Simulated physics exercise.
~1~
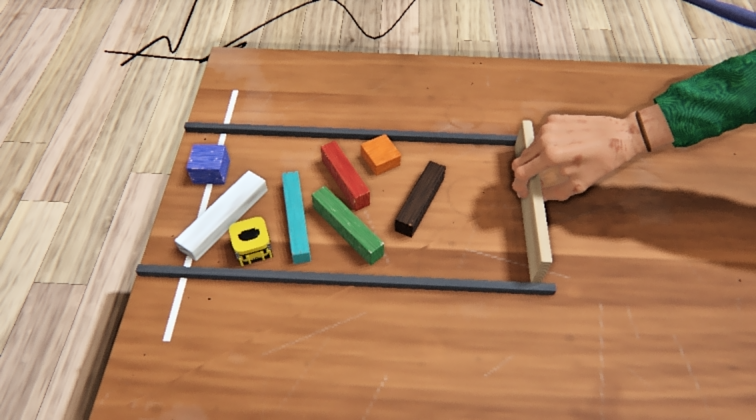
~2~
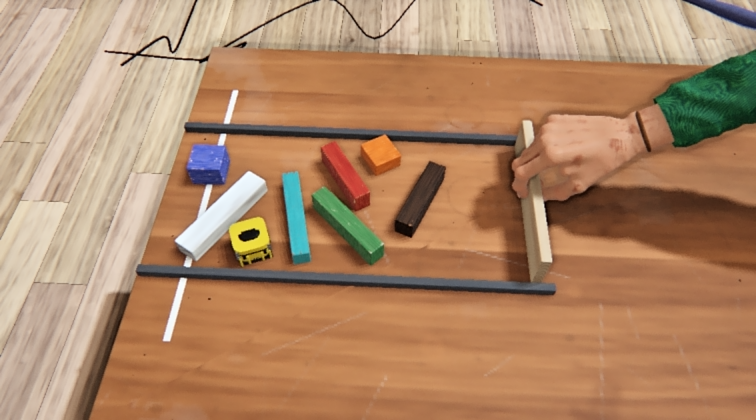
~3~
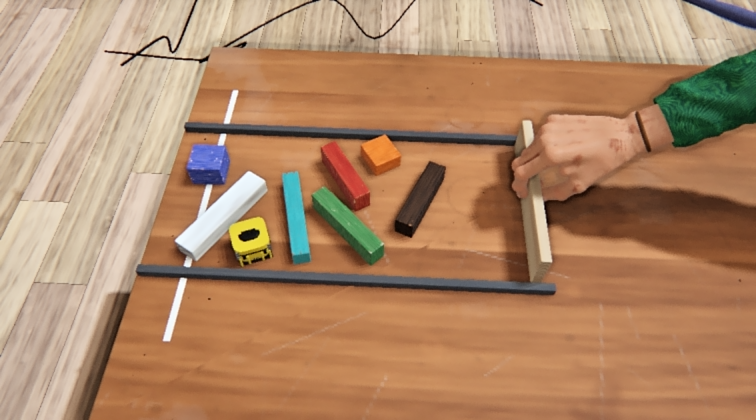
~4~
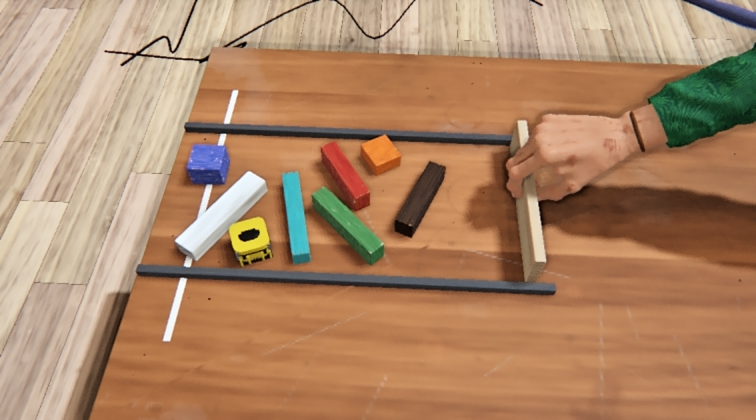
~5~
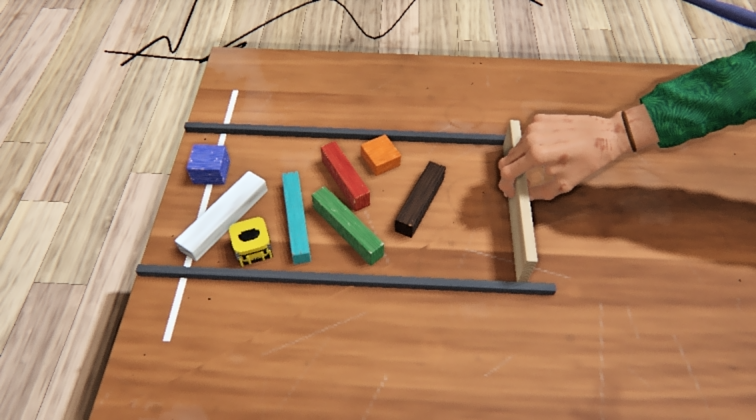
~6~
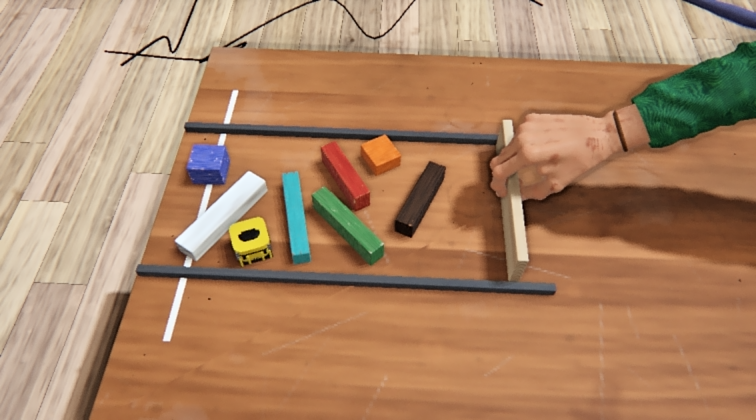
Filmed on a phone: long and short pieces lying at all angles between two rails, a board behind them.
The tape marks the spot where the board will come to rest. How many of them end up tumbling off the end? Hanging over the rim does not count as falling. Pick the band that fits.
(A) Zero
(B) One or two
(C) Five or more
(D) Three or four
The answer is D.
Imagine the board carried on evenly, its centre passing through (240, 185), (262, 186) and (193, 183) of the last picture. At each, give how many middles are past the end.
Past-the-end tally - position 1: 1, position 2: 0, position 3: 5.
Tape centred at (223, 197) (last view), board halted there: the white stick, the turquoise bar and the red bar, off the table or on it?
The white stick topples off, the turquoise bar stays put, and the red bar stays put.
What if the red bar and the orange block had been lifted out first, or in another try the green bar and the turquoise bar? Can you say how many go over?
2 and 2.
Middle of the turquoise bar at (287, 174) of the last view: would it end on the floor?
I reckon the turquoise bar drops away.
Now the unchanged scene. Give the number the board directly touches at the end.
It is in contact with 3.
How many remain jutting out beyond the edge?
Counting them gives 2.
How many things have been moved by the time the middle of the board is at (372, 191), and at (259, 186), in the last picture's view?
By then 4, and later 8.
Soon after, none off yet; blue block at rest near (209, 165); white stick at rest near (223, 215); yellow case at rest near (251, 242).
At rest, the number that fall off is three or four; fallen, turquoise bar, yellow case, white stick and blue block.
